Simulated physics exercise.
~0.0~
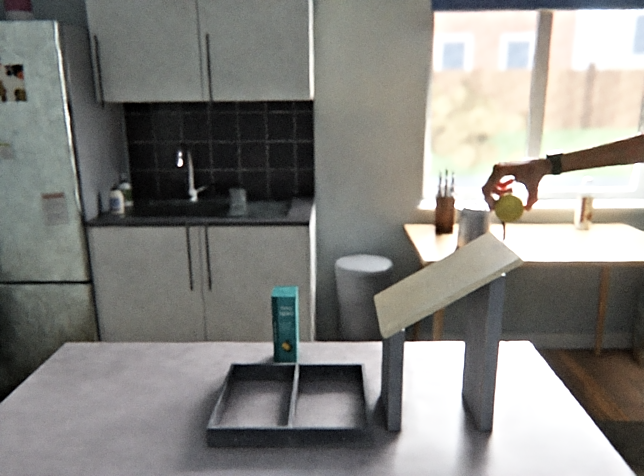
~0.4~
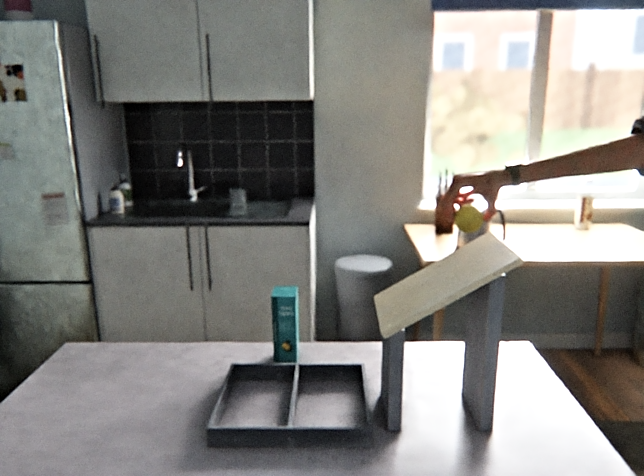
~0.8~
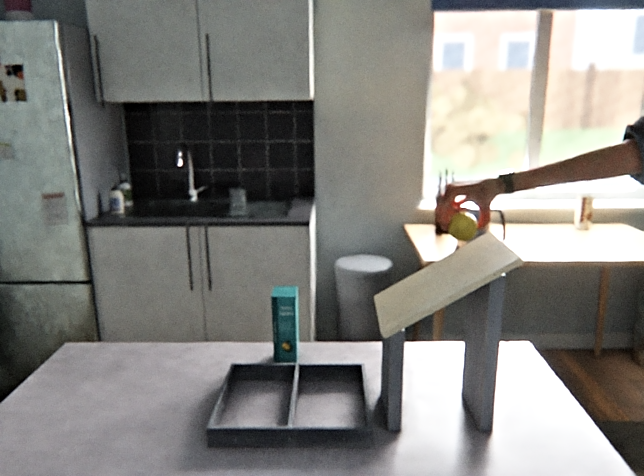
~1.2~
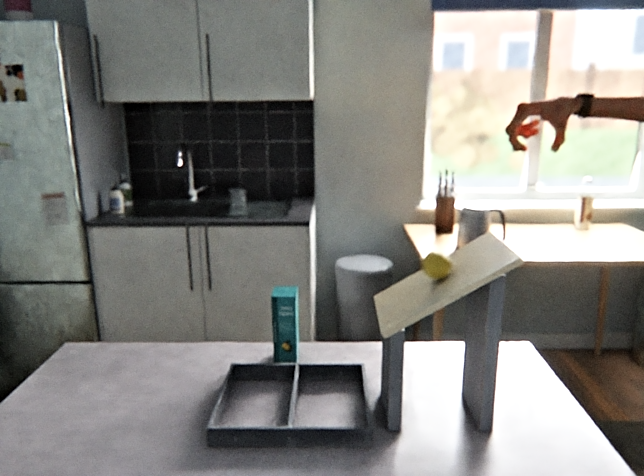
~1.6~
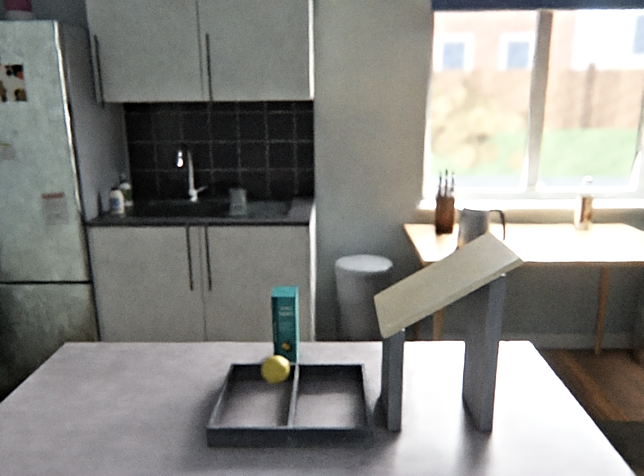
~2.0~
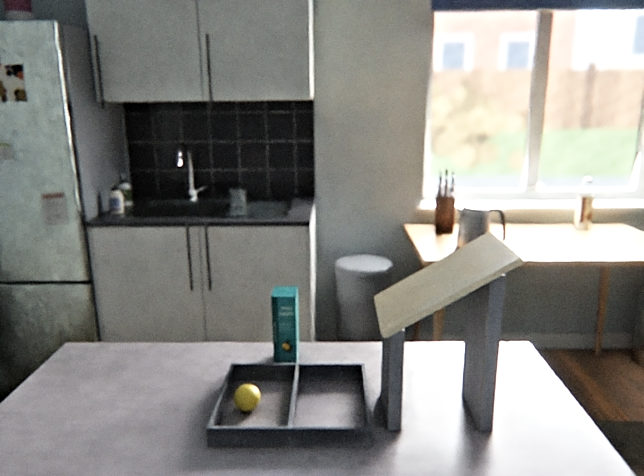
The clip shows a hand placing a yellow lemon near the top of a slanted board and letting go, then drawing back as the lemon travels down leftward toward a two-bay tray, ending in the farther, left bay while a turquoise carton stays standing behind.
